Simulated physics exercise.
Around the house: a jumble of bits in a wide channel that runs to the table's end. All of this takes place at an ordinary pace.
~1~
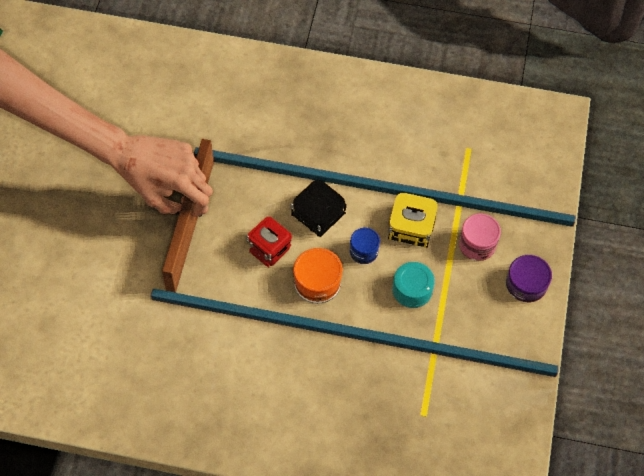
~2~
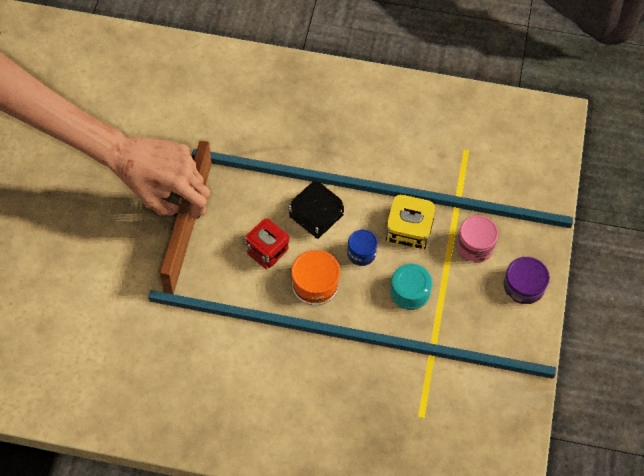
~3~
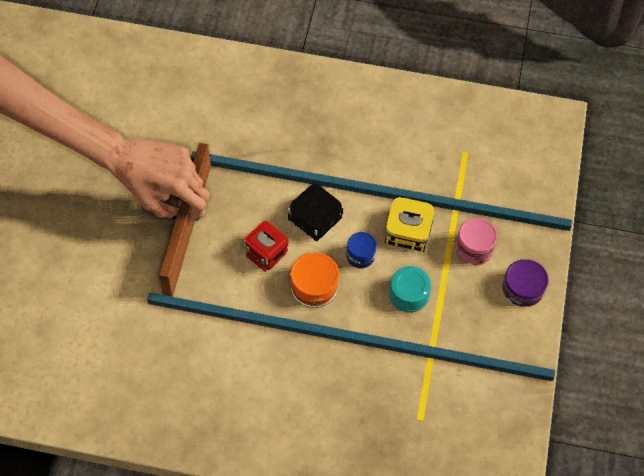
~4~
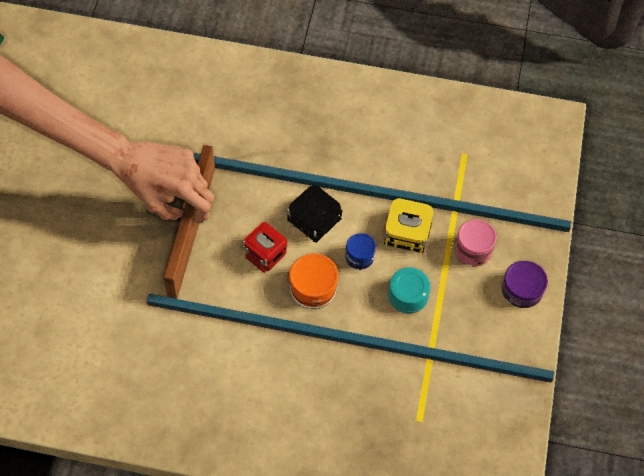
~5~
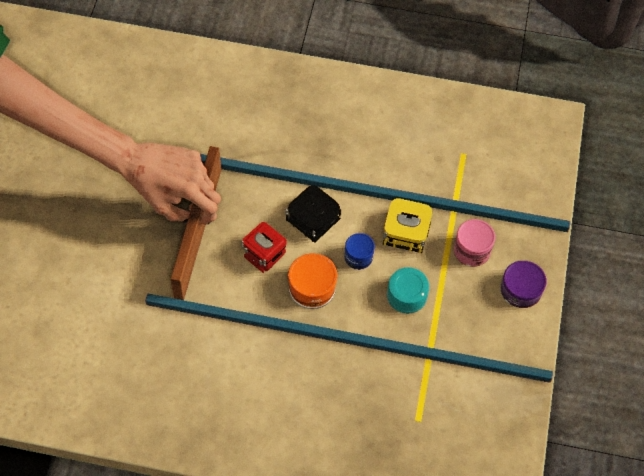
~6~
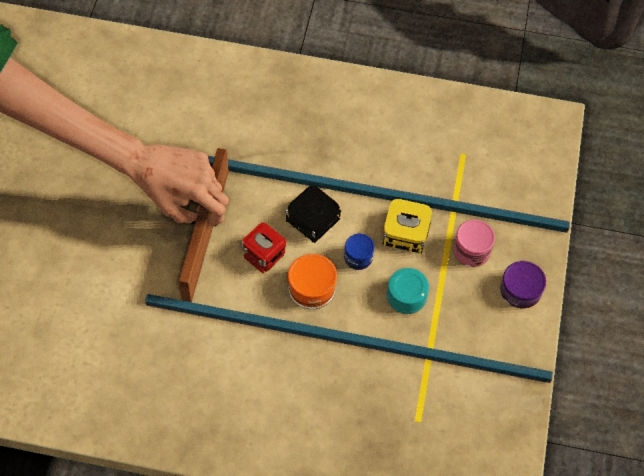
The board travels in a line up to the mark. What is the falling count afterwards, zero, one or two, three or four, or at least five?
Afterwards the falling count is zero.
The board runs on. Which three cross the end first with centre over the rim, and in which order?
First the pink tub, then the purple tub, then the yellow case.
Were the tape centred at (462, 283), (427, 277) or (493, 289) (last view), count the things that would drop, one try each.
So, one try after another, the floor gets 1, then 0, then 2.
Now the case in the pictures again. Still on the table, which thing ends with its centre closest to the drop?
It's the pink tub.
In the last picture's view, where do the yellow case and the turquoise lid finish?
The yellow case comes to rest close to (511, 244), while the turquoise lid rests close to (500, 305).
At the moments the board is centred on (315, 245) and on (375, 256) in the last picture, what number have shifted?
Answer - first 4, then 7.
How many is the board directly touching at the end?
The count in contact is 3.
Early on, none off yet; purple tub at rest near (523, 285); pink tub at rest near (474, 244); turquoise lid at rest near (408, 291).
A while later, none off yet; purple tub at rest near (523, 285); pink tub travelled about its own width near (507, 250); turquoise lid travelled about its own width near (458, 297).
Finally, the number that fall off is zero.
